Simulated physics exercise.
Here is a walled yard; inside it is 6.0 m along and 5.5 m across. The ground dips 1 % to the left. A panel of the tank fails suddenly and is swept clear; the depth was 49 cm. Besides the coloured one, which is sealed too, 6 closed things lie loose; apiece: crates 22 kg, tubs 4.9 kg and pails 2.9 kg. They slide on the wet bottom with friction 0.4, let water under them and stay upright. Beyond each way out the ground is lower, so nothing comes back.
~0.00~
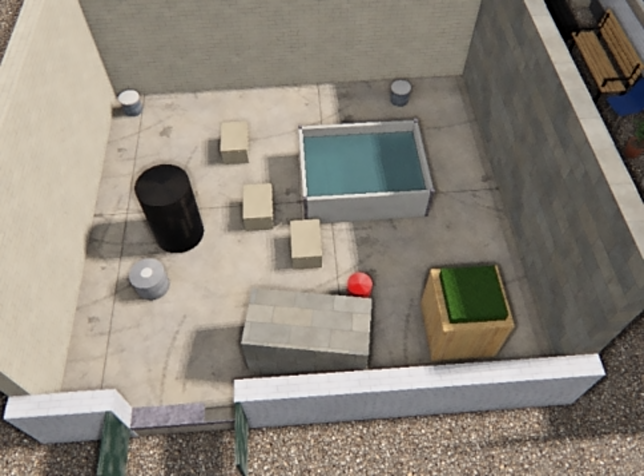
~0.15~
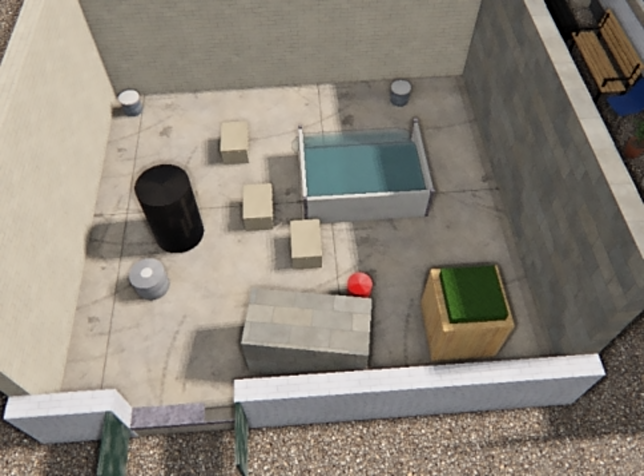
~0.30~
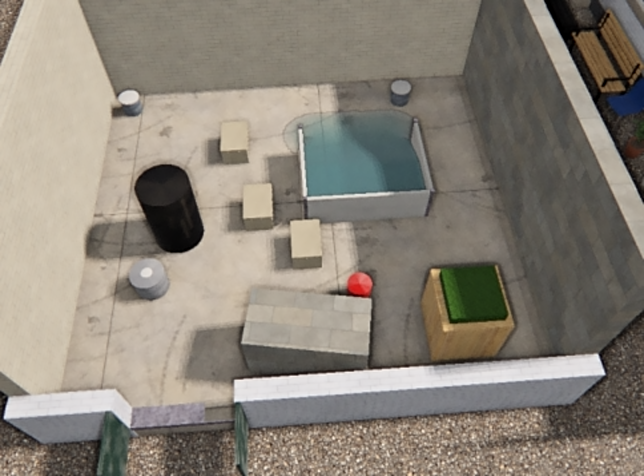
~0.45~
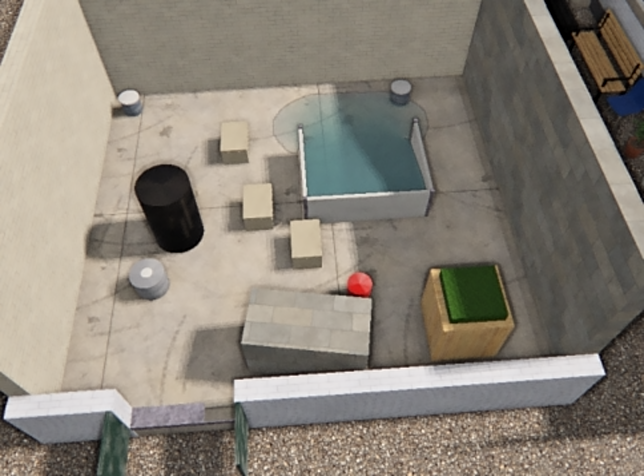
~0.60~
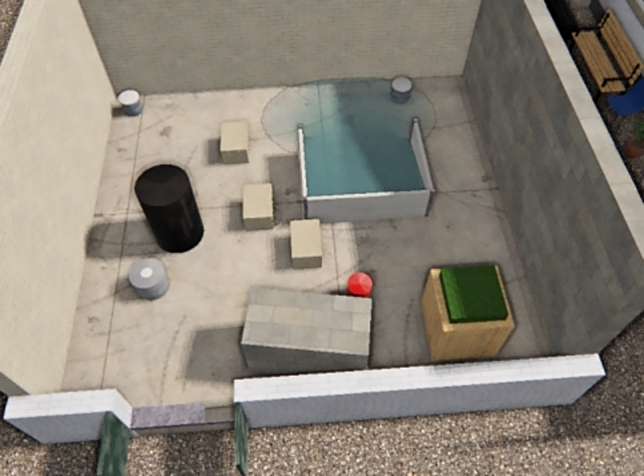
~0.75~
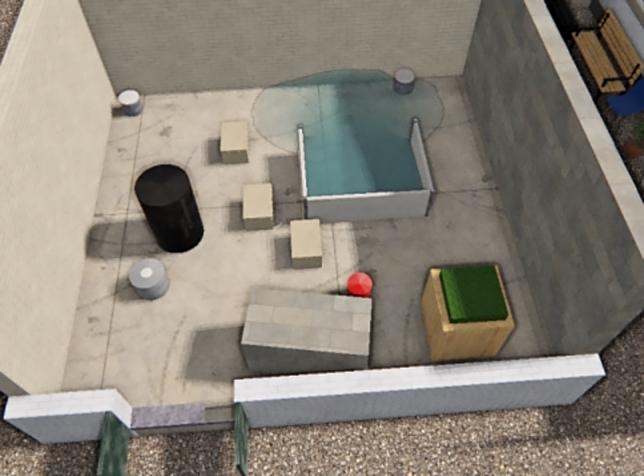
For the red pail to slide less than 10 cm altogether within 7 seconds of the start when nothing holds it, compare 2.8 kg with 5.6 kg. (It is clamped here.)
For it, only the larger load is enough.
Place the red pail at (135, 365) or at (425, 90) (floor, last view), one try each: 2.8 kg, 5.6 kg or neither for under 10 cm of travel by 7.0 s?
In turn: Only the larger holds; neither is enough.
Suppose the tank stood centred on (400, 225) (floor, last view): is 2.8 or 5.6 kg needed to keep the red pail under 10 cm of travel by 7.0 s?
In that case the lower weight is enough.
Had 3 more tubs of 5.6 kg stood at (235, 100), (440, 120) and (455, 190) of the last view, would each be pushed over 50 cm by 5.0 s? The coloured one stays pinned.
In turn: More, past it, past it.
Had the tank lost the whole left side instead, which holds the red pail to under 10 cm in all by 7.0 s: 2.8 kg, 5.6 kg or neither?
In that case the lower weight is enough.
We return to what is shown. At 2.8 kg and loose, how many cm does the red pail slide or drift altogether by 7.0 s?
Some 60 cm in all.
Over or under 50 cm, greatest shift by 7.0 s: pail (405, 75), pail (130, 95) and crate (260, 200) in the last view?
In turn: Over, past it, short of it.
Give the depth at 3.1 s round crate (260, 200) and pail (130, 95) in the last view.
About 0 and 13 cm.
After 1.4 s the red pail would be 0 cm from its start with 2.8 kg and 0 cm from its start with 5.6 kg; 0 cm of water round it then.
After 3.1 s the red pail would be 0 cm from its start with 2.8 kg and 0 cm from its start with 5.6 kg; 0 cm of water round it then.
After 4.9 s the red pail would be 1 cm from its start with 2.8 kg and 0 cm from its start with 5.6 kg; 2 cm of water round it then.
After 7.0 s the red pail would be 64 cm from its start with 2.8 kg and 1 cm from its start with 5.6 kg; 2 cm of water round it then.
